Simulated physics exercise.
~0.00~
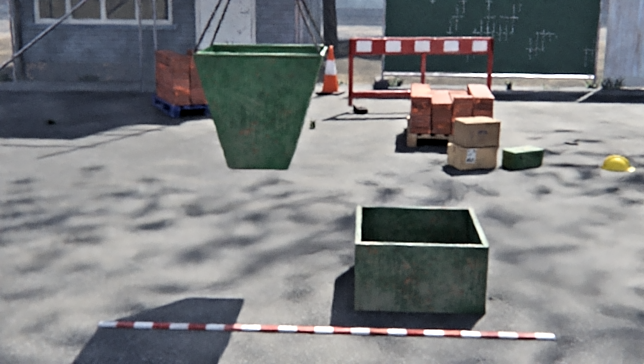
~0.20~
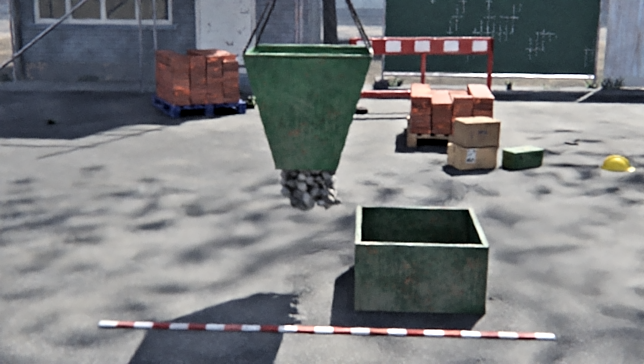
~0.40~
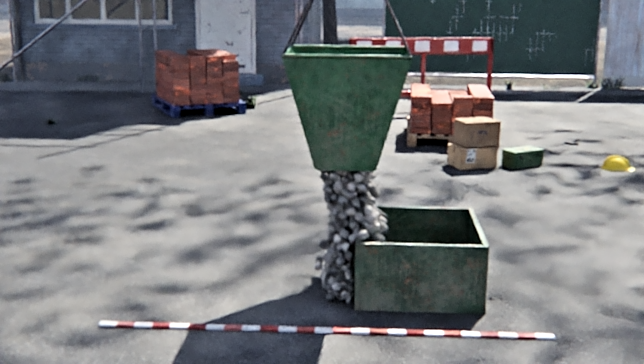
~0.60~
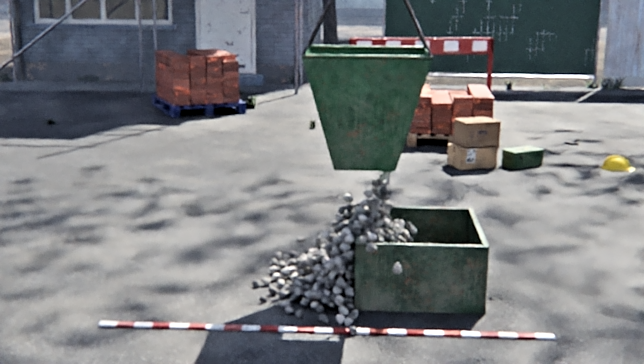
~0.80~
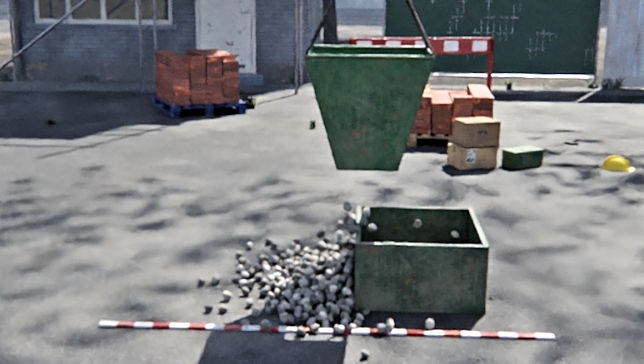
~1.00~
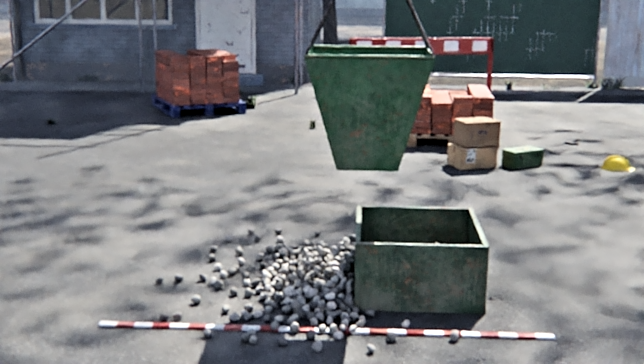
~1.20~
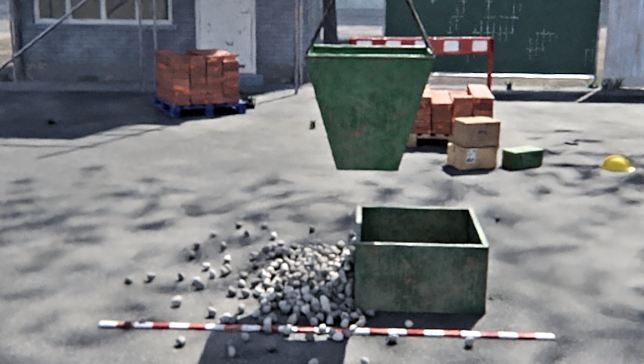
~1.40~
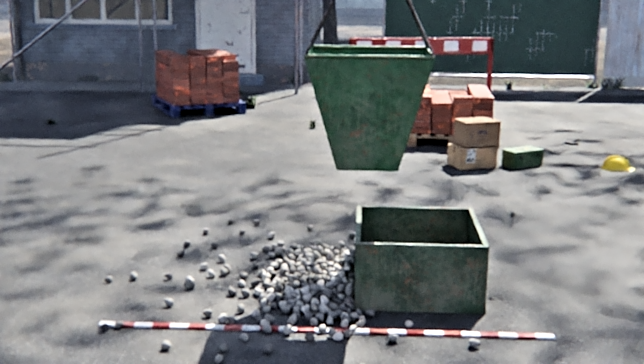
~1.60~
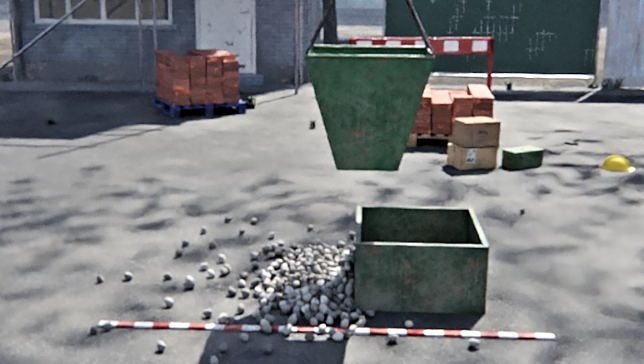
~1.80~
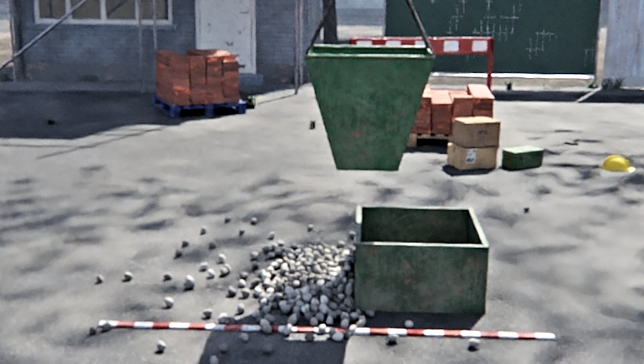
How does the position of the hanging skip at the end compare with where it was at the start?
At the start the skip hangs well to the left of the bin, in front of the left brick stack. By the end it is farther right at about the same height, hanging above the bin's left edge.
On a sunlit paved yard with stacked bricks and a barrier behind, a green skip hangs from a crane to the left of an open green bin. The skip moves right, and grey cobbles begin to drop from its bottom before it reaches the bin. The stream thickens, landing on the ground by the bin's left side, then partly spilling over the rim into it. The skip empties and stops above the bin's left edge. Loose stones roll outward past the striped staff, then settle, leaving a broad heap against the bin's left side and a few strays to the right.
